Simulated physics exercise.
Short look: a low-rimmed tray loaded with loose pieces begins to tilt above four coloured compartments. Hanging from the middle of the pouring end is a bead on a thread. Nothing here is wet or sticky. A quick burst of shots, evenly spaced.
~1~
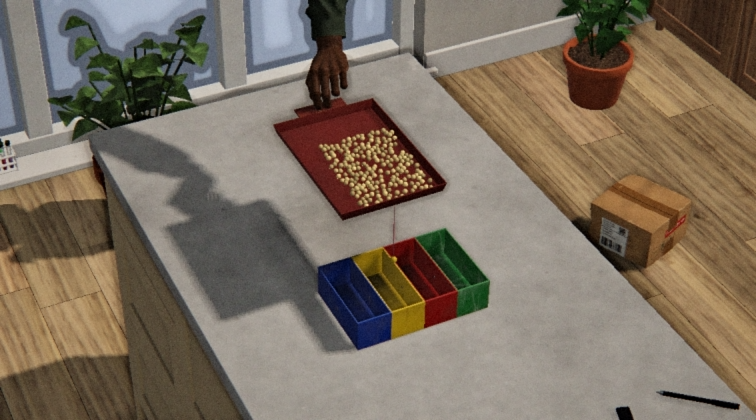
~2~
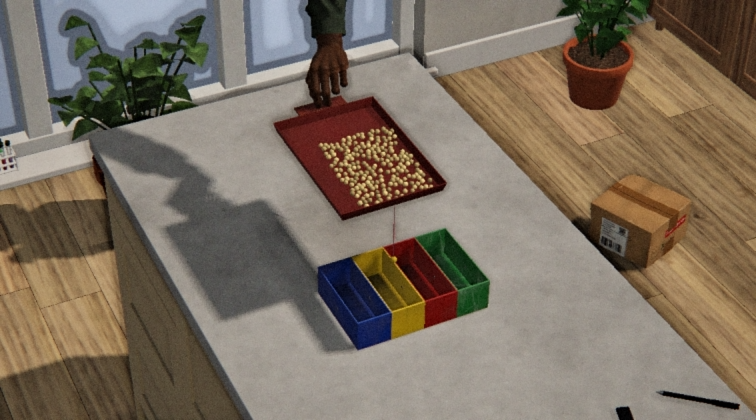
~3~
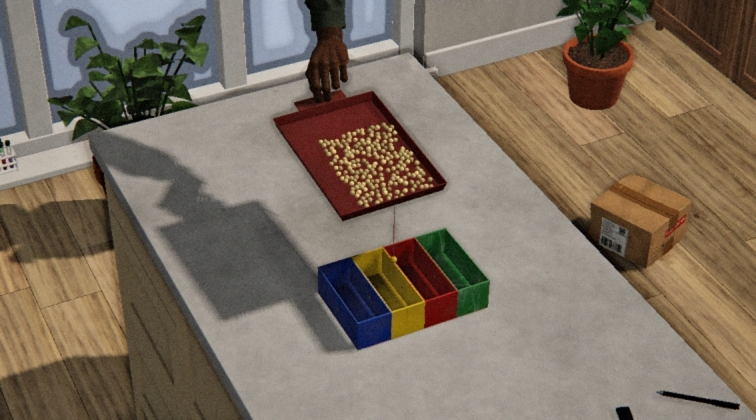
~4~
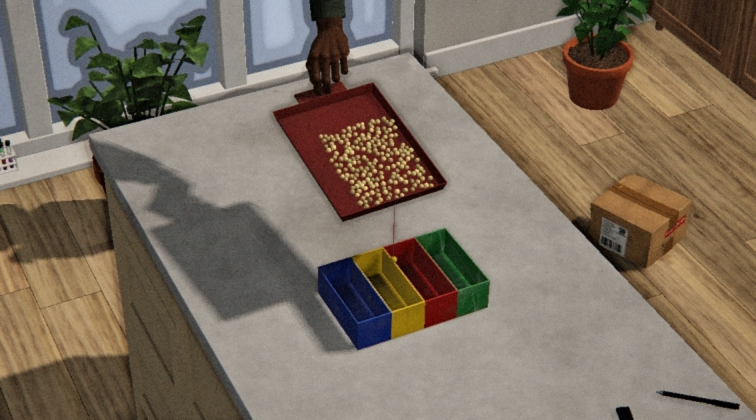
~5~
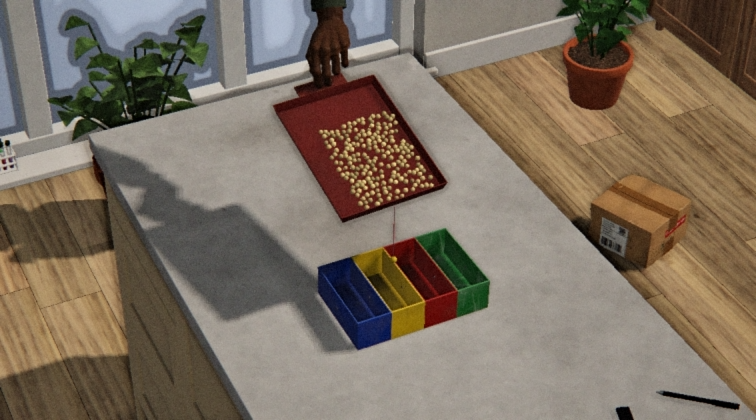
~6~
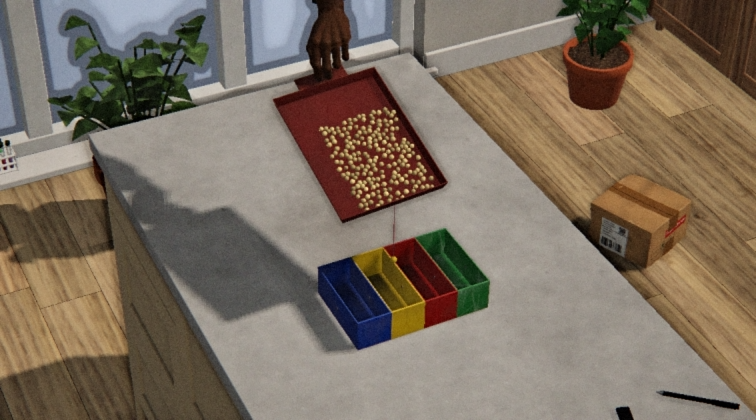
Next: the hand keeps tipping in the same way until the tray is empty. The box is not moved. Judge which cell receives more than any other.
The blue cell receives the most.
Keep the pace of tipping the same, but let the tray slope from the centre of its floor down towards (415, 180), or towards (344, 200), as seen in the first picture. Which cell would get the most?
The green cell, then the blue one.
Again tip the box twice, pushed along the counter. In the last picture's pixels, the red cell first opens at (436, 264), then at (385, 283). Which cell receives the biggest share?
Blue, then the yellow one.
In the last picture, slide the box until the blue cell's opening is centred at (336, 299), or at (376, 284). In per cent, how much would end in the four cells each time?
Close to 100 in a hundred, then close to 50 in a hundred.
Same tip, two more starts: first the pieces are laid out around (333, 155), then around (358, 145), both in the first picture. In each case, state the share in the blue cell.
First case around 70 %, second case around 70 %.
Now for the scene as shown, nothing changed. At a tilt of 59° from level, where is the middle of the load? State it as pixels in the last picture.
Near the pixel (379, 198).
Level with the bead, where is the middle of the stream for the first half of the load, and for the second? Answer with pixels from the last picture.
Starting near (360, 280), moving on to near (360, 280).
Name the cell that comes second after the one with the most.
Second: The cell in yellow.
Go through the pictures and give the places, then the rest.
Corners of the pouring end at (343, 212) and (443, 182), level; middle of the load at (375, 167), soya beans; bead on its thread at (394, 260); blue cell at (374, 329); yellow cell at (408, 318); red cell at (441, 307); green cell at (473, 296), in the first frame.
Corners of the pouring end at (343, 212) and (443, 182), level; middle of the load at (375, 166), in the second frame.
Corners of the pouring end at (343, 213) and (443, 182), tipped barely, lowest at the left corner; middle of the load at (375, 164), in the third frame.
Corners of the pouring end at (343, 214) and (443, 182), tipped a little, lowest at the left corner; middle of the load at (375, 161), in the fourth frame.
Corners of the pouring end at (343, 215) and (444, 181), tipped a little, lowest at the left corner; middle of the load at (375, 159), in the fifth frame.
Corners of the pouring end at (343, 217) and (444, 181), tipped clearly, lowest at the left corner; middle of the load at (376, 158), about a quarter on the move; blue cell at (374, 329); yellow cell at (408, 318); red cell at (441, 307); green cell at (473, 296), in the sixth frame.
Soon after the last picture, tray tipped steeply; nearly all on the tray; a stray few in the blue cell; a stray few in the yellow cell; a stray few falling or outside the box.
A little later, tray tipped right over; a small part on the tray; about a third in the blue cell; about a quarter in the yellow cell; a small part in the red cell; about a quarter falling or outside the box.
Later still, tray tipped past a quarter turn; about two thirds in the blue cell; about a third in the yellow cell; a small part in the red cell; a stray few falling or outside the box.
At rest, tray tipped past a quarter turn; about two thirds in the blue cell; about a third in the yellow cell; a small part in the red cell; none in the green cell; a stray few outside the box.
